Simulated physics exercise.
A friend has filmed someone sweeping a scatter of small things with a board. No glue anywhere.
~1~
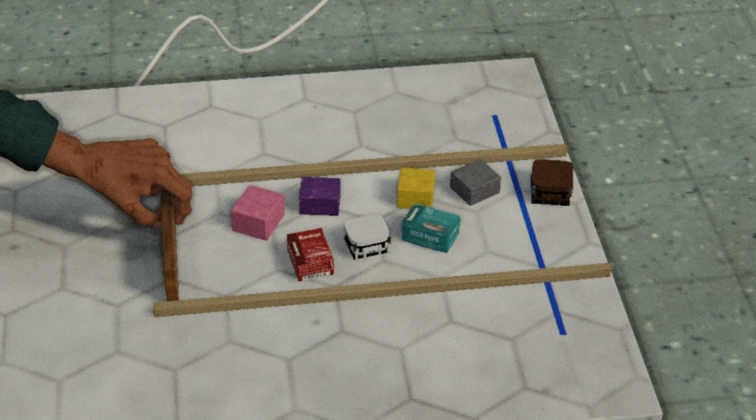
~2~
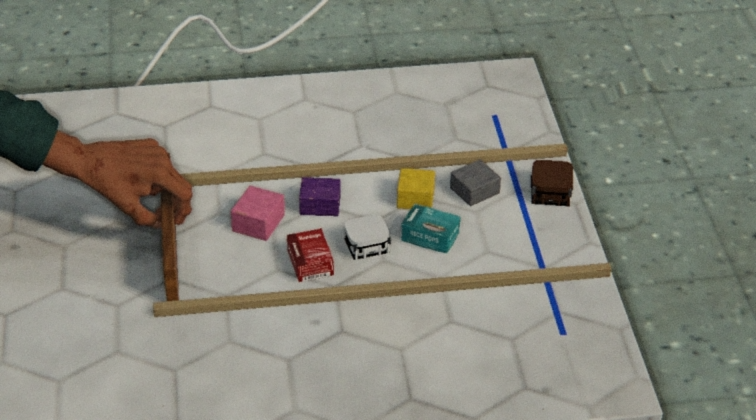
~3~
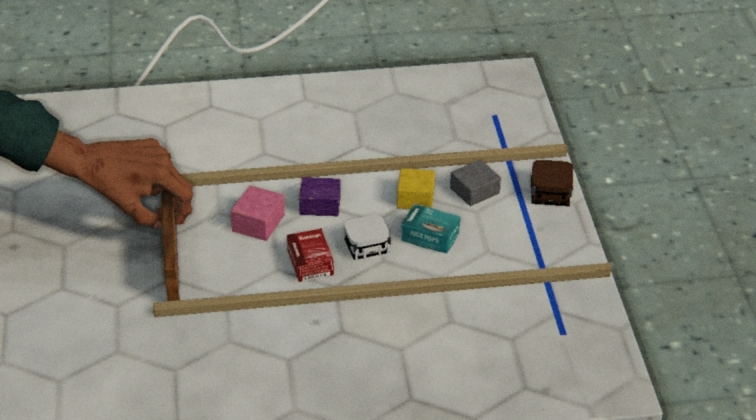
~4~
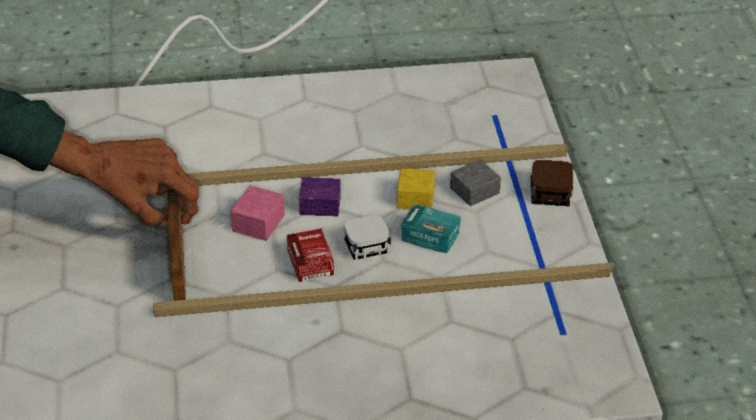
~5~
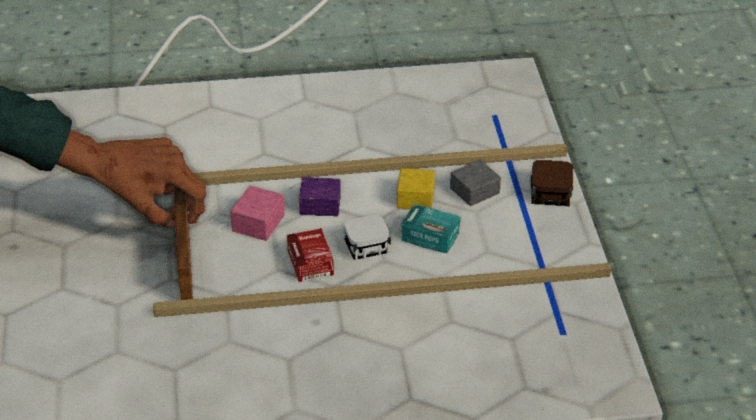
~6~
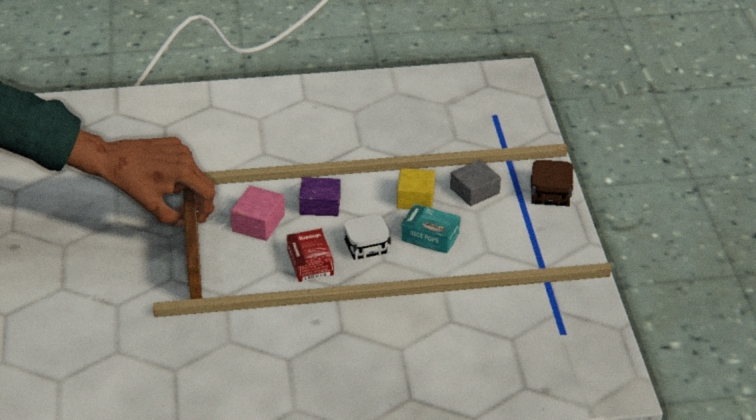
A hand slowly sliding a wooden board slightly right between two rails, with small coloured blocks and boxes sitting still.
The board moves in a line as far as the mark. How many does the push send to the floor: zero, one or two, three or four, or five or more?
As it turns out, the number that fall off is three or four.
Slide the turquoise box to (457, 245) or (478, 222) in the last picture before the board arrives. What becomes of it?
The turquoise box does not fall; is lost.
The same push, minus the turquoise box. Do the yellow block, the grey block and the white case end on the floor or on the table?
The yellow block is lost, the grey block falls, the white case is kept.
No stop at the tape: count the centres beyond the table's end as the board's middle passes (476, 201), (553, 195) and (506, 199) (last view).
Past the end: 2, 6 and 4.
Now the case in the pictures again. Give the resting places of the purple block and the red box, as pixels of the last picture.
Near (573, 174) and (553, 235).
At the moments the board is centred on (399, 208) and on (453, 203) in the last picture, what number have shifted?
The counts are 8 and 8.
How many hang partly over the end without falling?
Overhanging: 2.
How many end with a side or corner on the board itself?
It touches 2.
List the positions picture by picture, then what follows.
Brown case (552, 183); grey block (476, 183); turquoise box (431, 228); board (169, 227); tape (526, 216), in the first frame.
Grey block (476, 183); red box (310, 255), in the second frame.
Turquoise box (431, 228); yellow block (416, 189), in the third frame.
Brown case (552, 183); white case (367, 238), in the fourth frame.
Grey block (476, 183); purple block (320, 197), in the fifth frame.
Brown case (552, 183); grey block (476, 183); turquoise box (431, 228); board (191, 225); tape (526, 216), in the sixth frame.
Soon after, none off yet; brown case at rest near (552, 183); grey block at rest near (476, 183); turquoise box displaced a little near (446, 227).
In the end, the number that fall off is three or four; gone, yellow block, turquoise box, grey block and brown case.
